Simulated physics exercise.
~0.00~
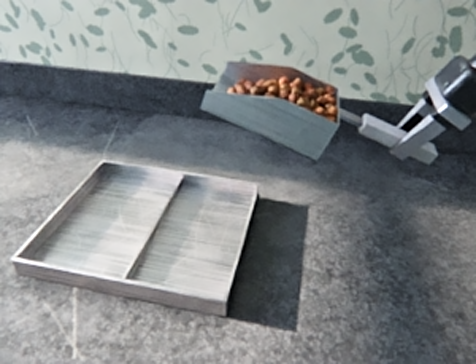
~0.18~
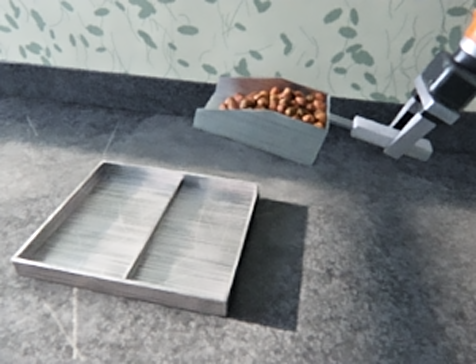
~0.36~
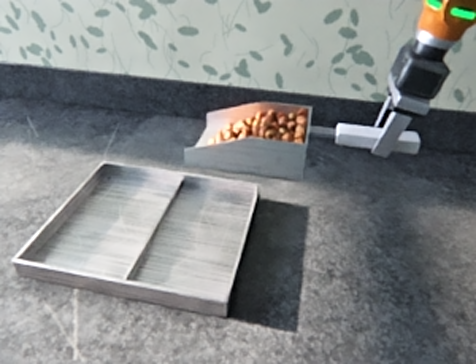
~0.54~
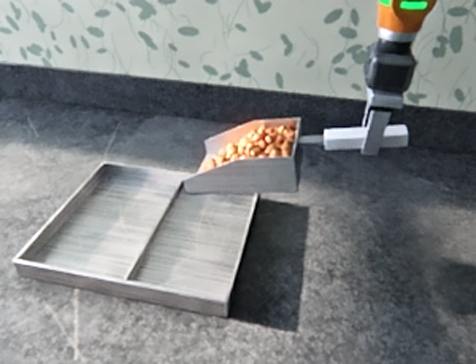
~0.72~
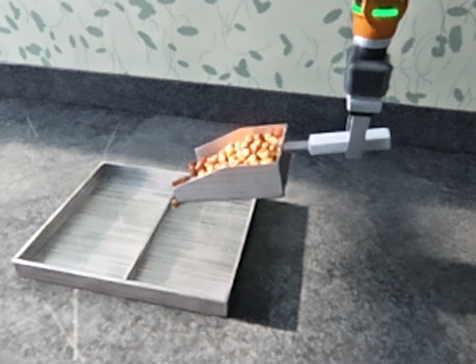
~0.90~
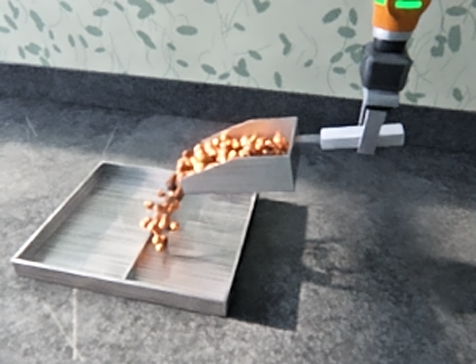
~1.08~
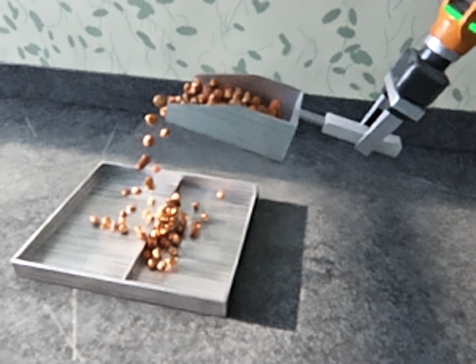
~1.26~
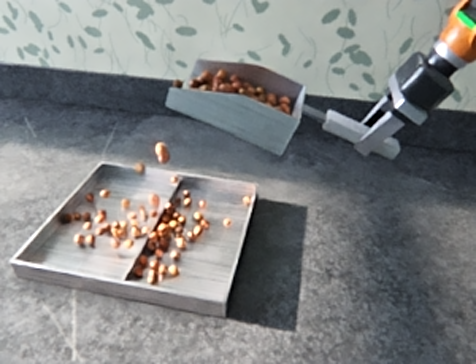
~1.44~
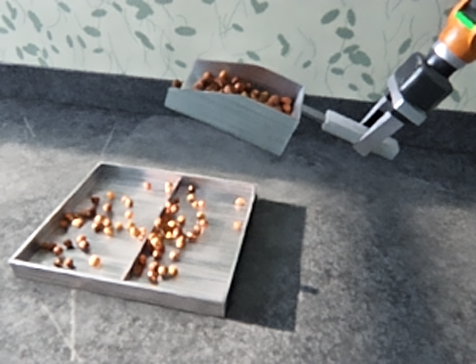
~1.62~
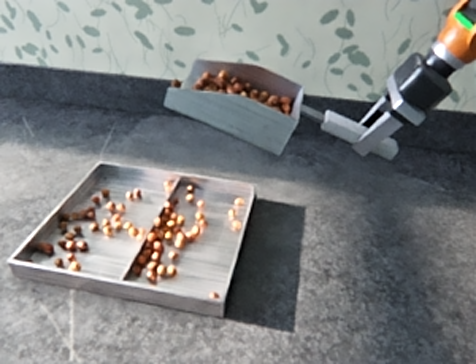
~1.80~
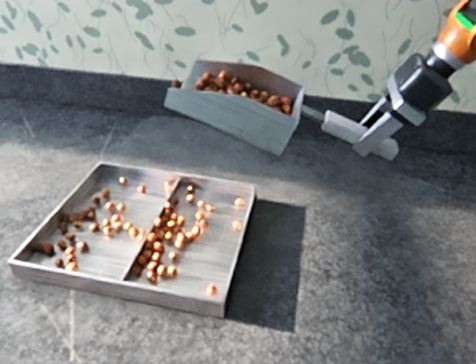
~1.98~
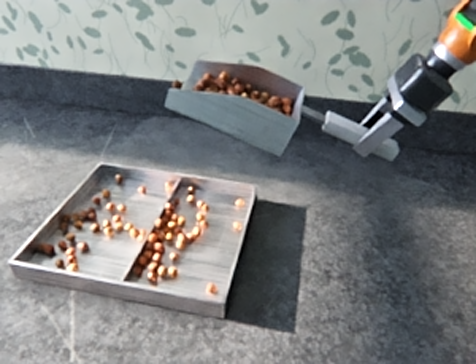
In this clip, a robot arm lowers a metal scoop of hazelnuts toward a divided tray on a dark tabletop, tips some in, then lifts and tilts it back, leaving nuts scattered across both sections of the tray and many still in the raised scoop.
